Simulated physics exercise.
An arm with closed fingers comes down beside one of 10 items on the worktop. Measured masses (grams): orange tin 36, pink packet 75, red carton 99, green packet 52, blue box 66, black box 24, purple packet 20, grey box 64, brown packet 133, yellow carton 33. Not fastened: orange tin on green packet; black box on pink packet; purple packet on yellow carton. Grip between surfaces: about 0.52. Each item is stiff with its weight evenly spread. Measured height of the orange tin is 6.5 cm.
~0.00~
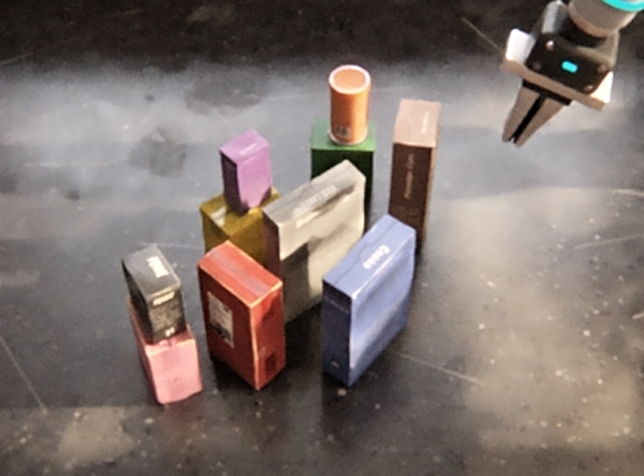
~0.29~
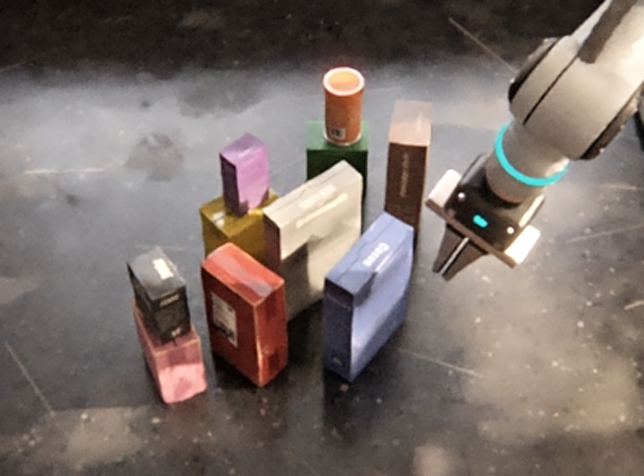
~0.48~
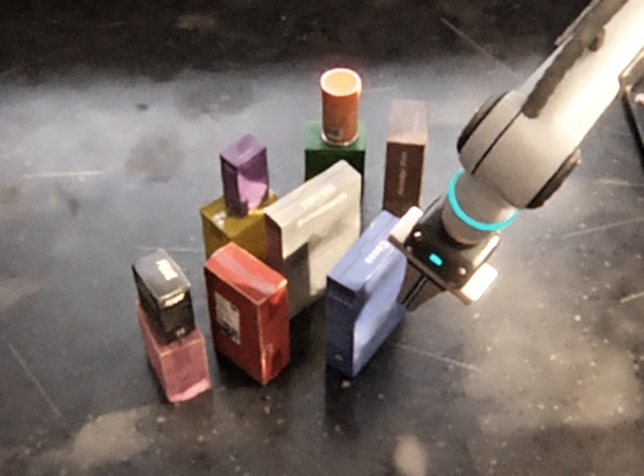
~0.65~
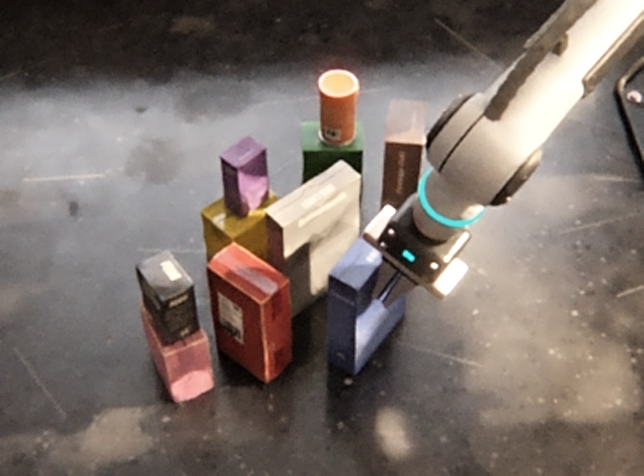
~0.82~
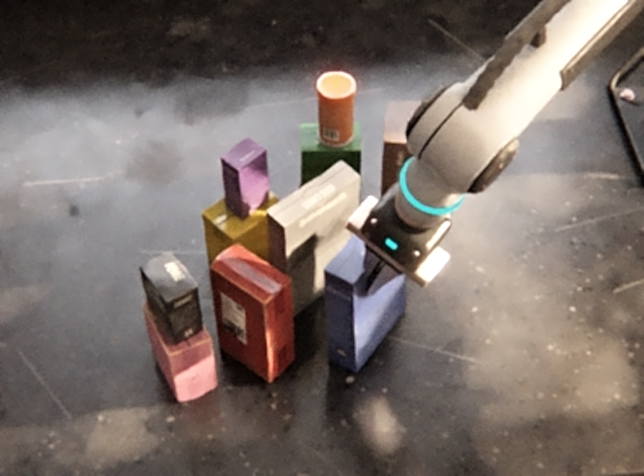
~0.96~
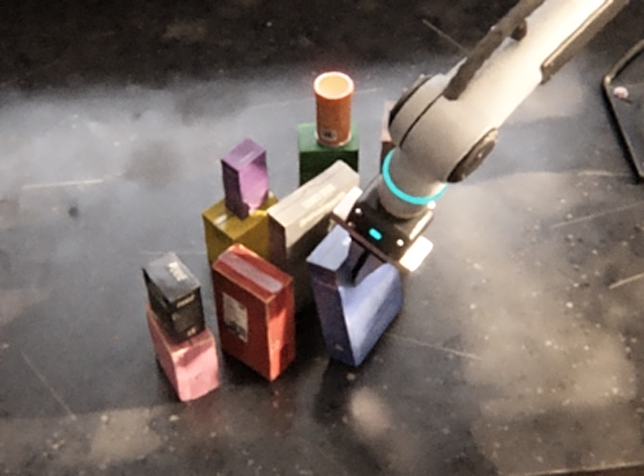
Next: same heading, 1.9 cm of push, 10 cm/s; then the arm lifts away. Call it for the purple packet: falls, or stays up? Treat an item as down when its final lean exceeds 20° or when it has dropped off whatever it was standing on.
Falls.
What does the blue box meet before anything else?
It's the grey box.
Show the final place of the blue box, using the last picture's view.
It ends up around (325, 272).
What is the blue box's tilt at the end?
40°.
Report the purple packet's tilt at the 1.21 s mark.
0 degrees or so off vertical.
After 1.21 s, grey box and blue box touch at 1.06 s; leaning blue box 24°, grey box 8°.
After 1.51 s, purple packet and grey box touch at 1.34 s; yellow carton and grey box touch at 1.39 s; leaning purple packet 87°, blue box 44°, grey box 30°.
After 1.96 s, leaning purple packet 90°, blue box 44°, grey box 30°.
At rest, past 20° or fallen, blue box, grey box and purple packet. Standing, brown packet, yellow carton, red carton, green packet, pink packet, black box and orange tin.
